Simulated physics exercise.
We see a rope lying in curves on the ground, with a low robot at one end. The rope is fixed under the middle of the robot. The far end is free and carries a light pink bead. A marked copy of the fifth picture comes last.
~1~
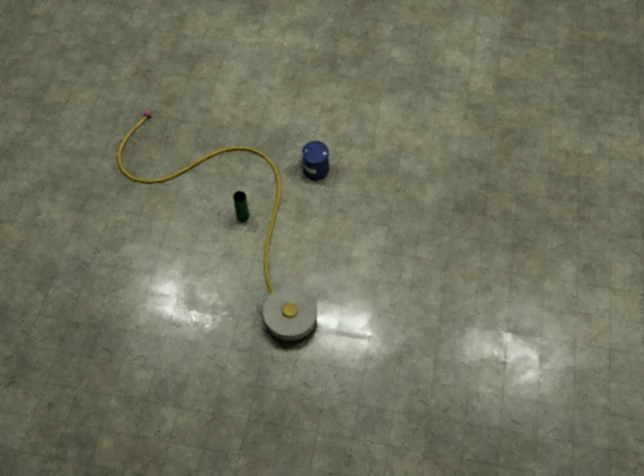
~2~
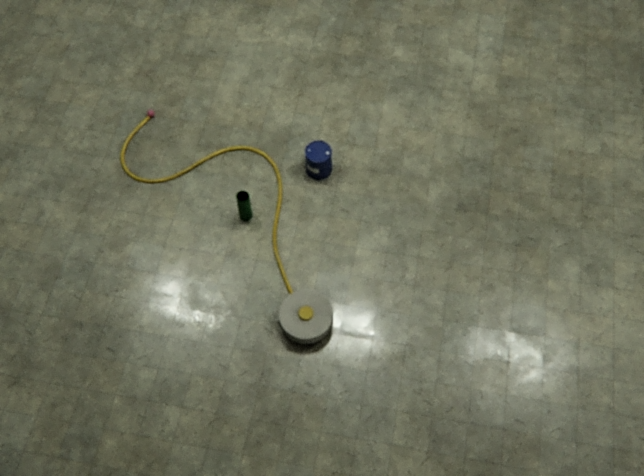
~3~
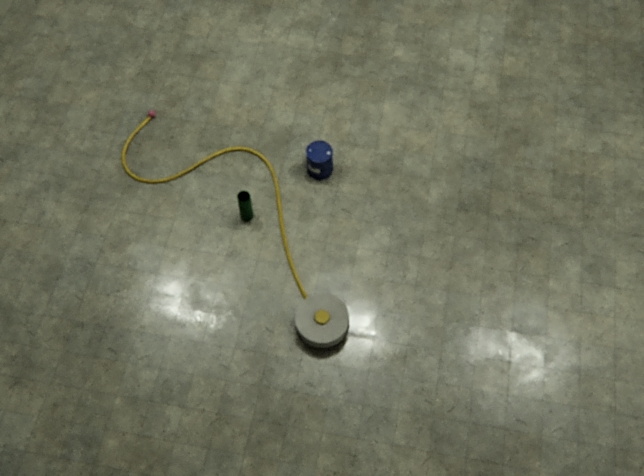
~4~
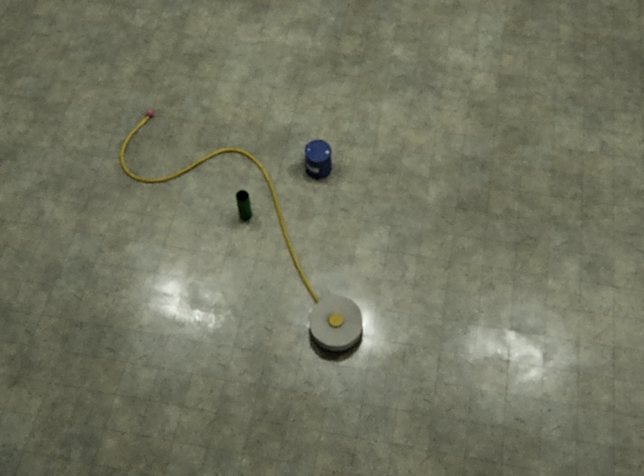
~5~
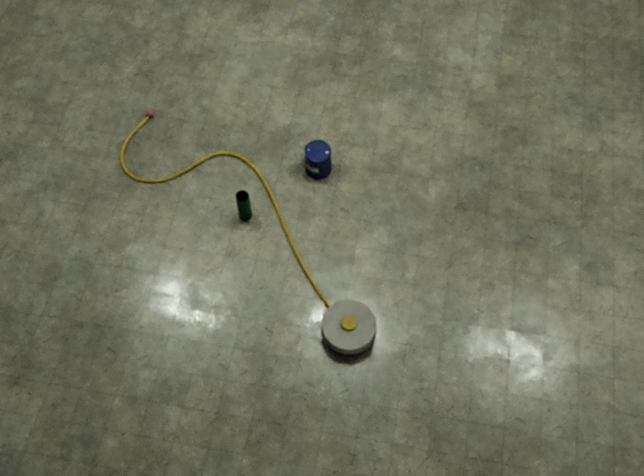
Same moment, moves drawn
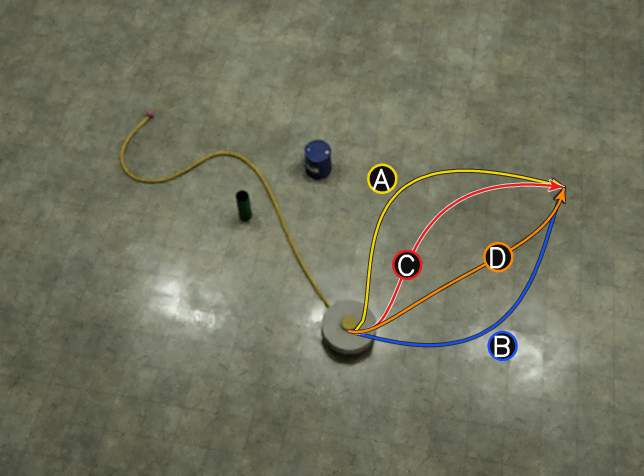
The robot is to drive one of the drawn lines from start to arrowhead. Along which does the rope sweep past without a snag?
Everything stays clear on D.
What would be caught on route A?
It is the blue keg.
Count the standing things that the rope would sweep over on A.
One.
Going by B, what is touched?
The green post.
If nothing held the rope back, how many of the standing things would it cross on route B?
It sweeps one.
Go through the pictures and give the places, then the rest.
Robot (291, 314); free end (148, 114); blue keg (316, 161), in the first frame.
Robot (306, 317); green post (244, 206), in the second frame.
Robot (322, 321); blue keg (320, 160), in the third frame.
Robot (336, 324); free end (150, 113), in the fourth frame.
Robot (349, 327); green post (244, 206); free end (150, 114); blue keg (318, 160), in the fifth frame.
On the marked copy, A from (349, 331) via (402, 189) to (564, 187); B from (349, 331) via (510, 312) to (563, 189); C from (349, 331) via (429, 226) to (562, 187); D from (349, 331) via (472, 272) to (564, 189).
With D. Early on, robot (445, 283), middle of the rope (247, 191), free end (150, 114).
Further on, robot (532, 232), middle of the rope (304, 215), free end (146, 121).
At the end, robot (566, 182), middle of the rope (346, 209), free end (159, 142); nothing has been touched.
As for the rest, A meets the blue keg; B meets the green post; C meets the blue keg.
